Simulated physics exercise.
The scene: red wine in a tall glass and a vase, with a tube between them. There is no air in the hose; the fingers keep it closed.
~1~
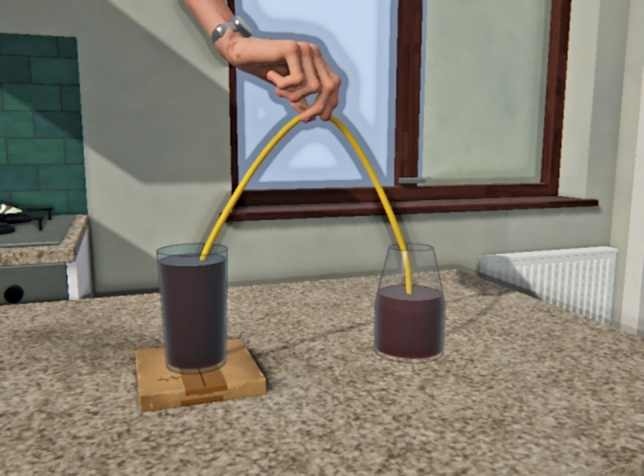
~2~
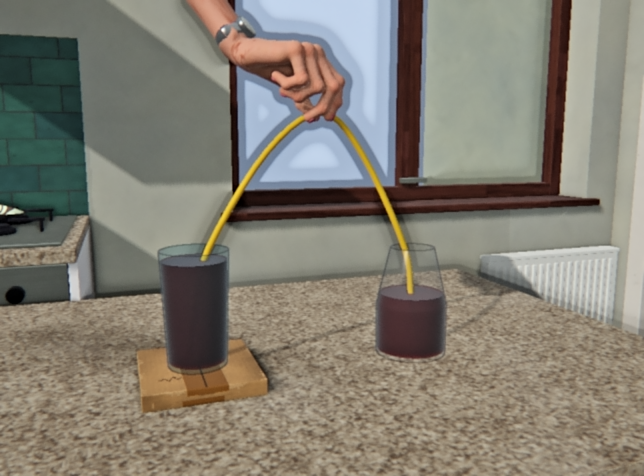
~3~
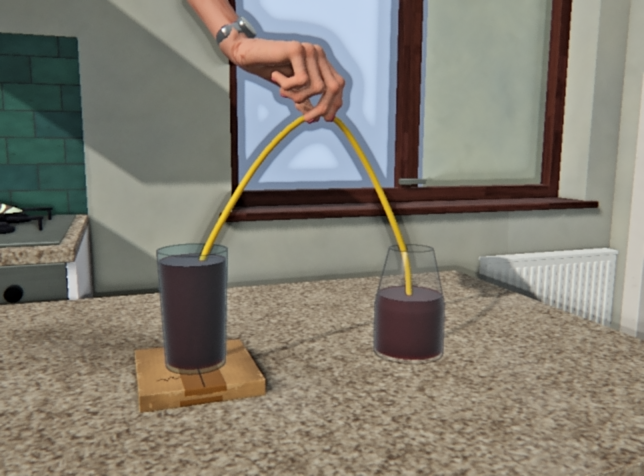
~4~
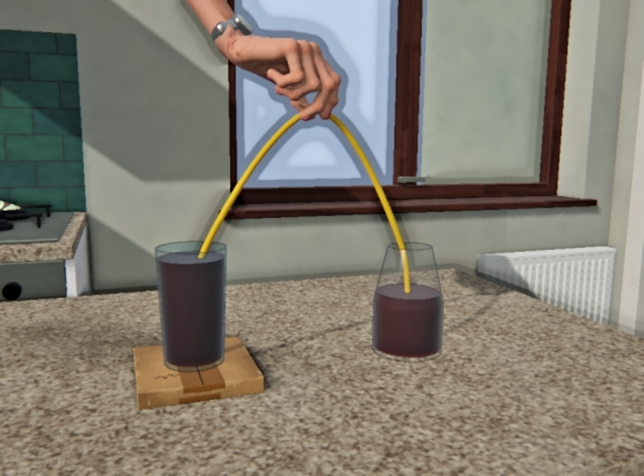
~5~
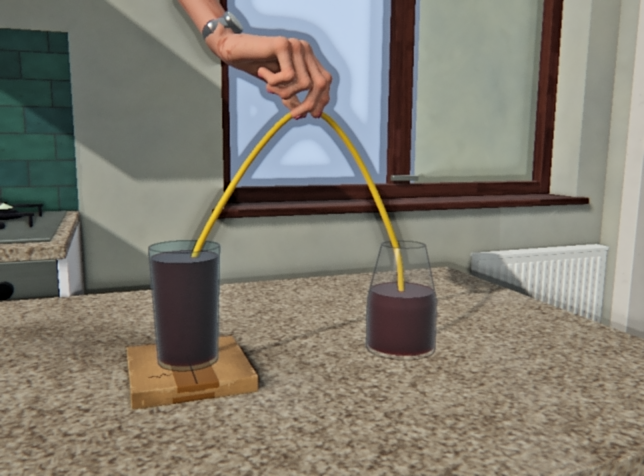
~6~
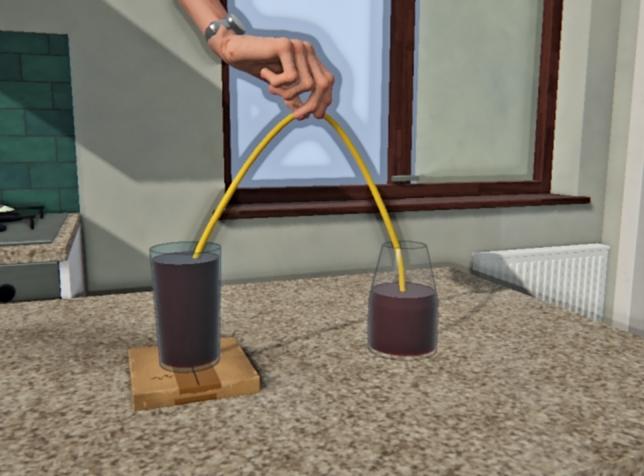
A hand kept a yellow hose pinched in an arch between a tall glass of dark red liquid on a small box and a half-full vase to its right, and nothing visibly flowed.
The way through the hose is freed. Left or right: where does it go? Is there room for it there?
The red wine goes rightwards; the receiving one has room for it.
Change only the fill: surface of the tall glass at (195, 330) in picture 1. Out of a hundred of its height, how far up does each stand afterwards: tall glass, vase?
In turn 35 and 50 per cent.
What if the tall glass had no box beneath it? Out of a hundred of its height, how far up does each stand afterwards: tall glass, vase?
Near 70 and 70 in a hundred.
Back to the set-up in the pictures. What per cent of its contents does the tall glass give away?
Near 30 in a hundred.
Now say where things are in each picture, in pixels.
Fingers on the hose; tall glass (195, 304) nearly full, up on the box; vase (410, 297) about half full, on the top itself, in the first picture.
Still shut; tall glass nearly full, surface at (195, 260); vase about half full, surface at (412, 293), in the second picture.
The hose is pinched; tall glass (195, 305) nearly full; vase (410, 298) about half full, in the third picture.
Nothing flows; tall glass nearly full, surface at (192, 258); vase about half full, surface at (409, 292), in the fourth picture.
Fingers on the hose; tall glass (187, 301) nearly full, up on the box; vase (402, 294) about half full, on the top itself, in the fifth picture.
Still shut; tall glass nearly full, surface at (186, 258); vase about half full, surface at (404, 291), in the sixth picture.
A moment on, the tall glass is about three quarters full; the vase is about two thirds full.
Further on, the tall glass is about two thirds full; the vase is about three quarters full.
When it is over, the tall glass is about two thirds full; the vase is about three quarters full; the two surfaces are level.
